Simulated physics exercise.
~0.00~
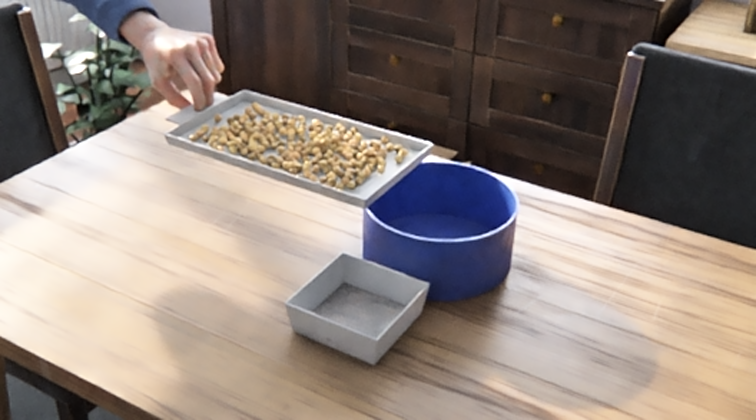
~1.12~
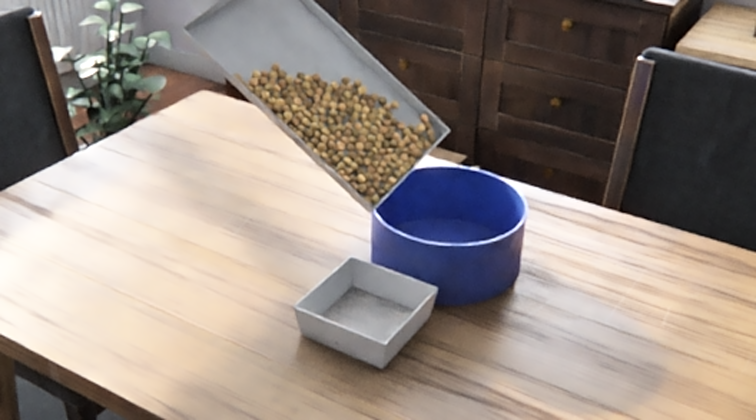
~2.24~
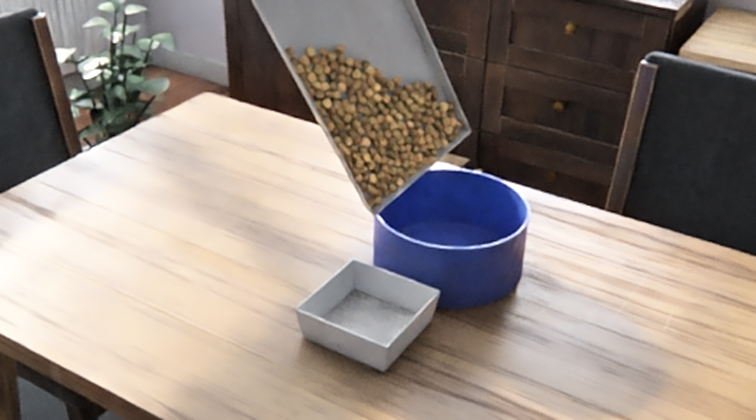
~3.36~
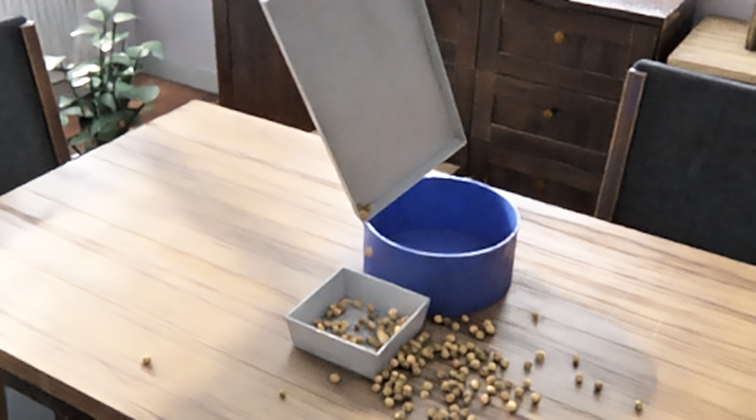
A hand held a tray of dried chickpeas above a wooden table and tipped it steeply toward a blue pot and a small white tin, until the chickpeas slid off, some landing in the tin but many scattering across the table.
